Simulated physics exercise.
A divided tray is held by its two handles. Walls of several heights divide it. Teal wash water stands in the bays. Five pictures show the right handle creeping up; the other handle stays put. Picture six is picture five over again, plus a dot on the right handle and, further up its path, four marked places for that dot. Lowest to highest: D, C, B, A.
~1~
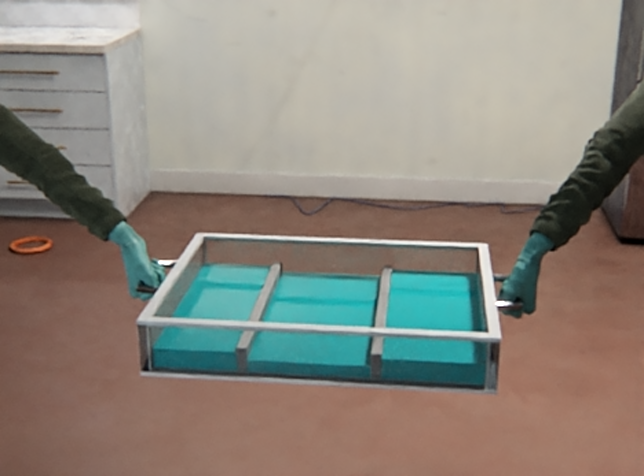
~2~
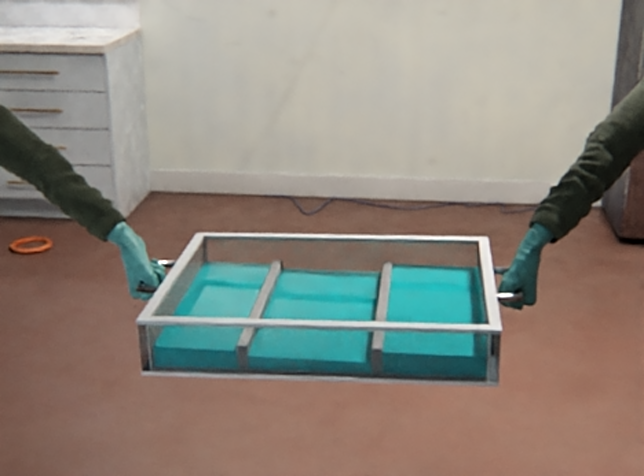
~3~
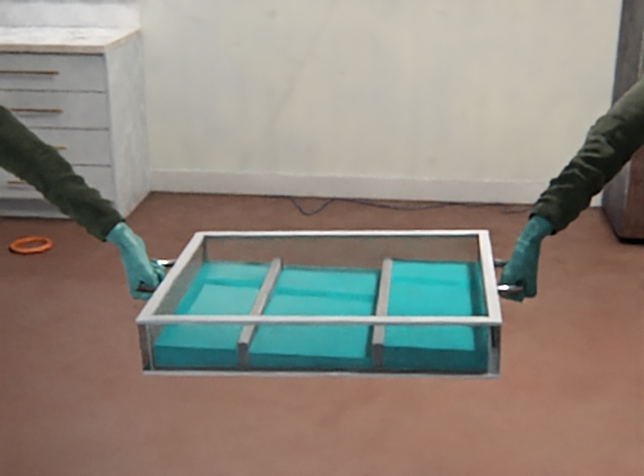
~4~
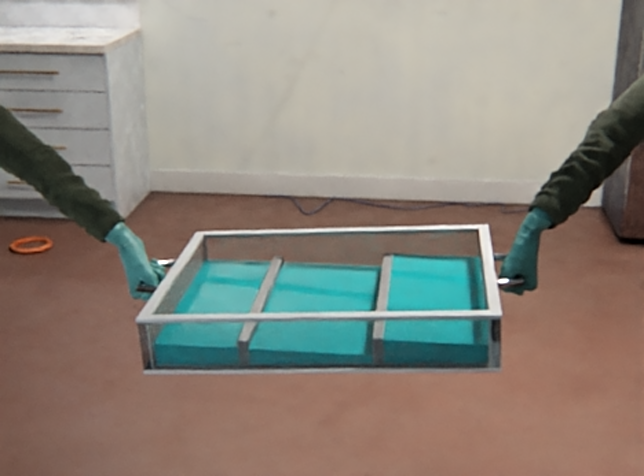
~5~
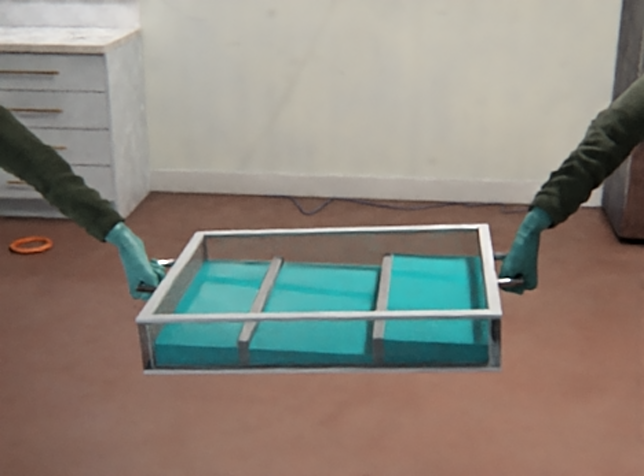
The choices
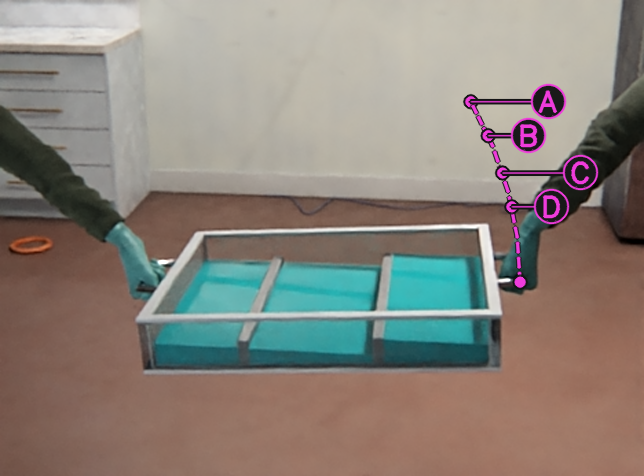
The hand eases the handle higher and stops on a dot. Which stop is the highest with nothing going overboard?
D.
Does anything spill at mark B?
Yes, that goes wrong.
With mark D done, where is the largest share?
The left bay.
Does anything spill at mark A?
Yes, it does.
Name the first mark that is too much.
It is C.
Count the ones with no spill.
One of them.
On the marked copy, A at (470, 101); B at (488, 135); C at (502, 172); D at (511, 206).
For mark A, about 36 % goes over the rim.
For mark B, about 24 % goes over the rim.
For mark C, about 8 % goes over the rim.
For mark D, nothing spills; the left bay holds the most.
